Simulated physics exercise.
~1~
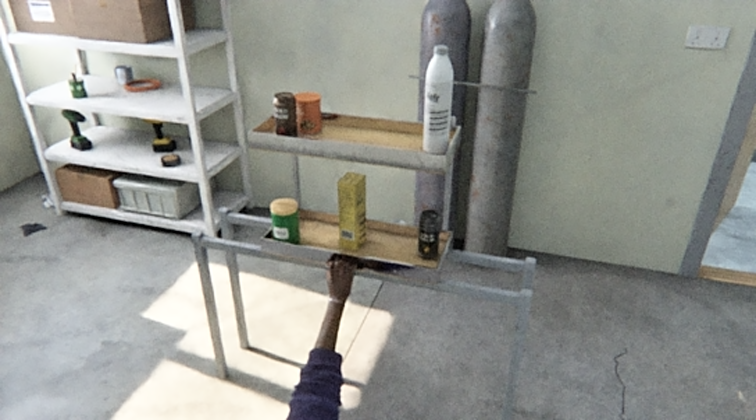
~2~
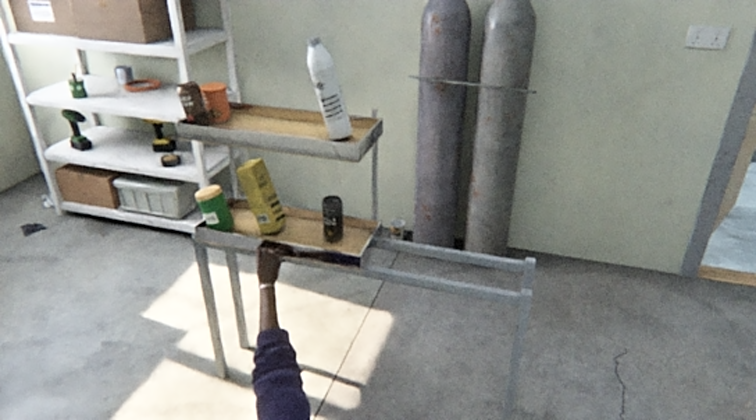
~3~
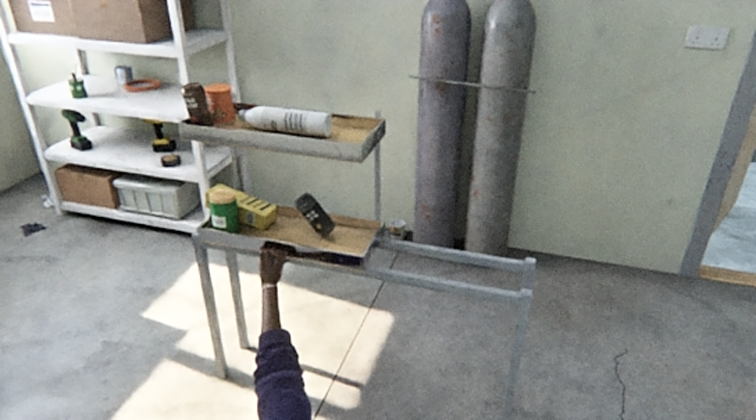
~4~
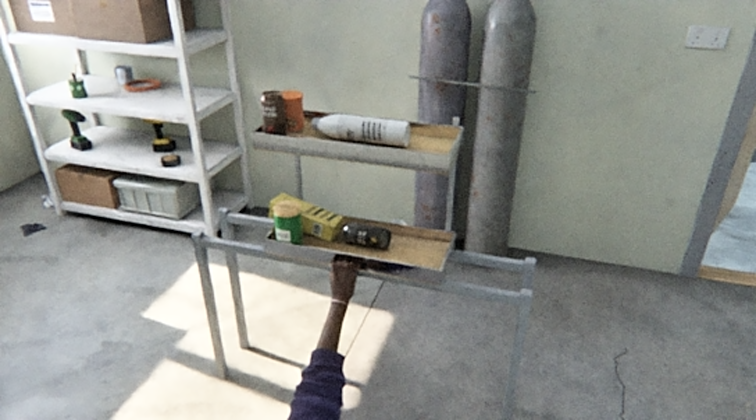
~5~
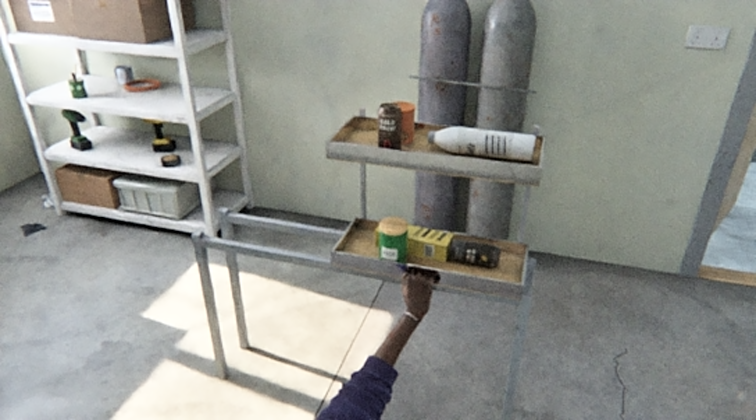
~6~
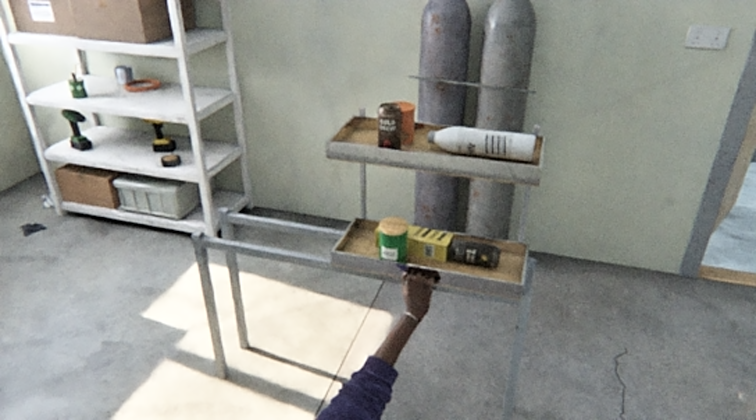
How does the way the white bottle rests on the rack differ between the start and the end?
At the start the white bottle stands upright on the upper shelf, and at the end it lies on its side there.
